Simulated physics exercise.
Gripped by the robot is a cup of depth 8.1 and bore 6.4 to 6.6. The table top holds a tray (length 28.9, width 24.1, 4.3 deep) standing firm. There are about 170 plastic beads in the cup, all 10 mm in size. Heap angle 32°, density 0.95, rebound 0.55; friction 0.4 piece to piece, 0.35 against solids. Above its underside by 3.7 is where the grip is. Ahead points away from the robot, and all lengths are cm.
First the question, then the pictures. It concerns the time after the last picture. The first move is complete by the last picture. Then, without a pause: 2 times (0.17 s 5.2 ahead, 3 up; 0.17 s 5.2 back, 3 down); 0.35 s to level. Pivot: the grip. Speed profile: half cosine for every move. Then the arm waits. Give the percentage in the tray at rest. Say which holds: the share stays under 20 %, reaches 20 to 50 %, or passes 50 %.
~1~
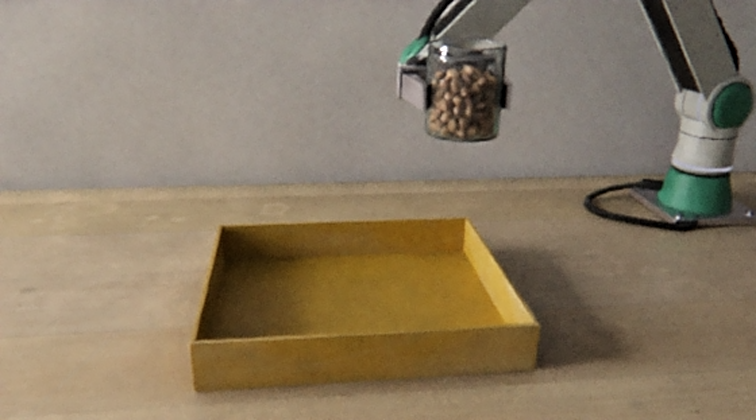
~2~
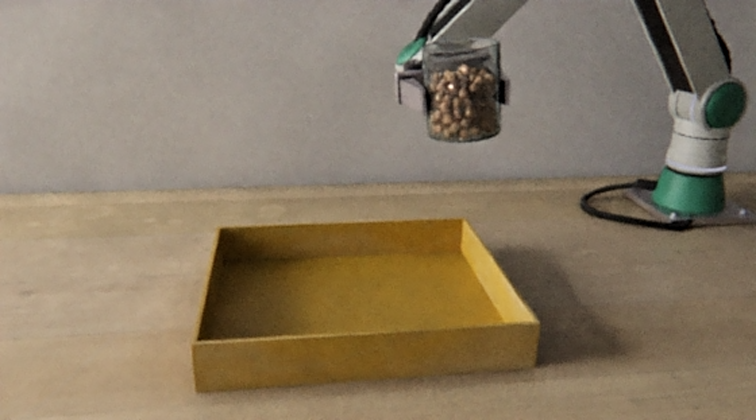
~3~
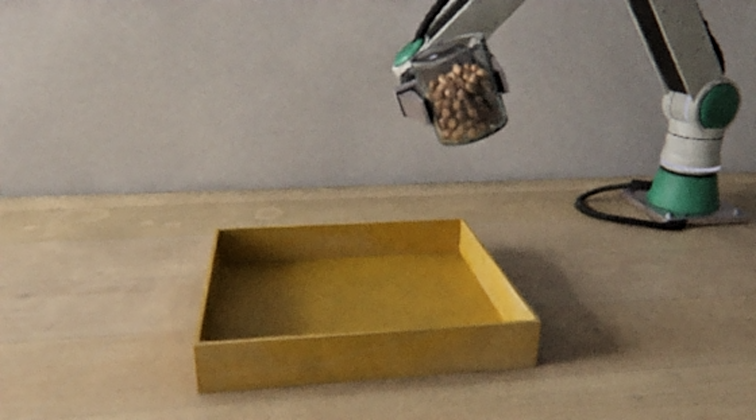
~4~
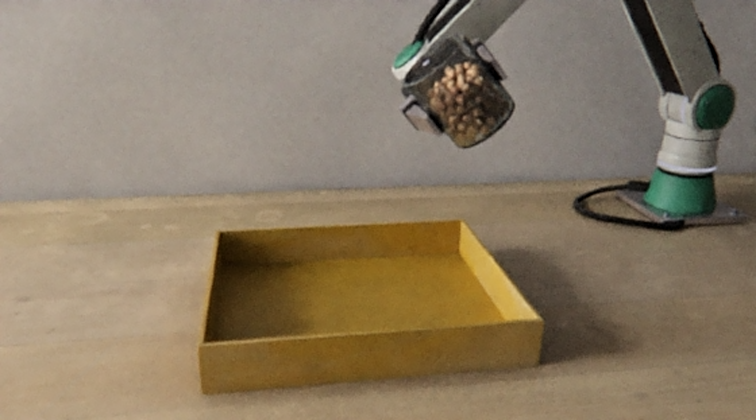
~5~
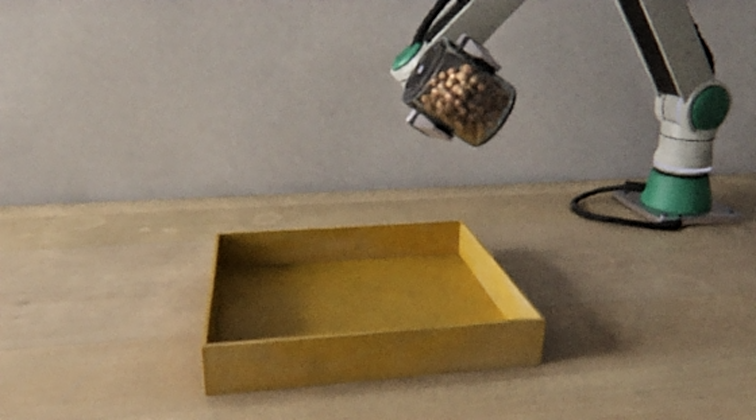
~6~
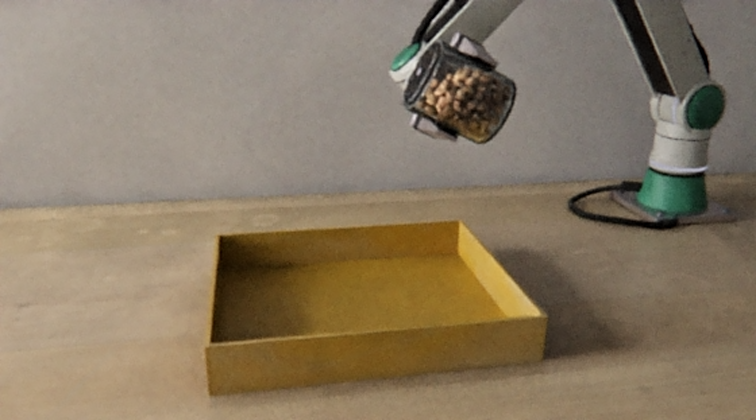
The share reaches 20 to 50 %.
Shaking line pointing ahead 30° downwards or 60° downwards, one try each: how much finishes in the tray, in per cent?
Roughly 5 per cent, then 0 per cent.
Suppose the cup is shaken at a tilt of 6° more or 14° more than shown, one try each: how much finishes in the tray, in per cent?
50 and 70 percent.
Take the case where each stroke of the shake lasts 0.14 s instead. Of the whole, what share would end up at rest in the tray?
Estimate: Near 60 per cent.
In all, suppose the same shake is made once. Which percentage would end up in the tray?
I'd expect something close to 20 per cent.
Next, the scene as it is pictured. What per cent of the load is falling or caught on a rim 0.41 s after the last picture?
5 %.
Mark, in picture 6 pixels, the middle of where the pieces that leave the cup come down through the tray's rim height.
They come through centred close to (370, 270).
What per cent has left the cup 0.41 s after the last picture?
Share gone by then: Close to 20 %.
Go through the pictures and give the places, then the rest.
In the first picture, cup middle at (464, 91), level; upper third of the load around (466, 86), from x 435 to 495, top at y 75; 172 in the cup.
In the second picture, cup middle at (463, 91), tilted 6° forward; upper third of the load around (465, 87), from x 435 to 490, top at y 75.
In the third picture, cup middle at (461, 92), tilted 22° forward; upper third of the load around (468, 87), from x 430 to 500, top at y 70.
In the fourth picture, cup middle at (461, 93), tilted 41° forward; upper third of the load around (471, 87), from x 435 to 505, top at y 70.
In the fifth picture, cup middle at (460, 95), tilted 57° forward; upper third of the load around (471, 85), from x 430 to 505, top at y 70.
In the sixth picture, cup middle at (460, 95), tilted 63° forward; upper third of the load around (474, 87), from x 425 to 505, top at y 70; 172 in the cup.
Then, 0.41 s later, tilted 63° forward, highest piece 25 above the table; 138 in the cup, 26 in the tray, 8 in flight or on a rim.
Then, 0.82 s later, tilted 40° forward, highest piece 24 above the table; 109 in the cup, 63 in the tray.
Then, 1.23 s later, level, highest piece 23 above the table; 109 in the cup, 63 in the tray.
Then, 2.28 s later, level, highest piece 23 above the table; 109 in the cup, 63 in the tray.
At rest, 109 in the cup, 63 in the tray. That is 37 % in the tray.
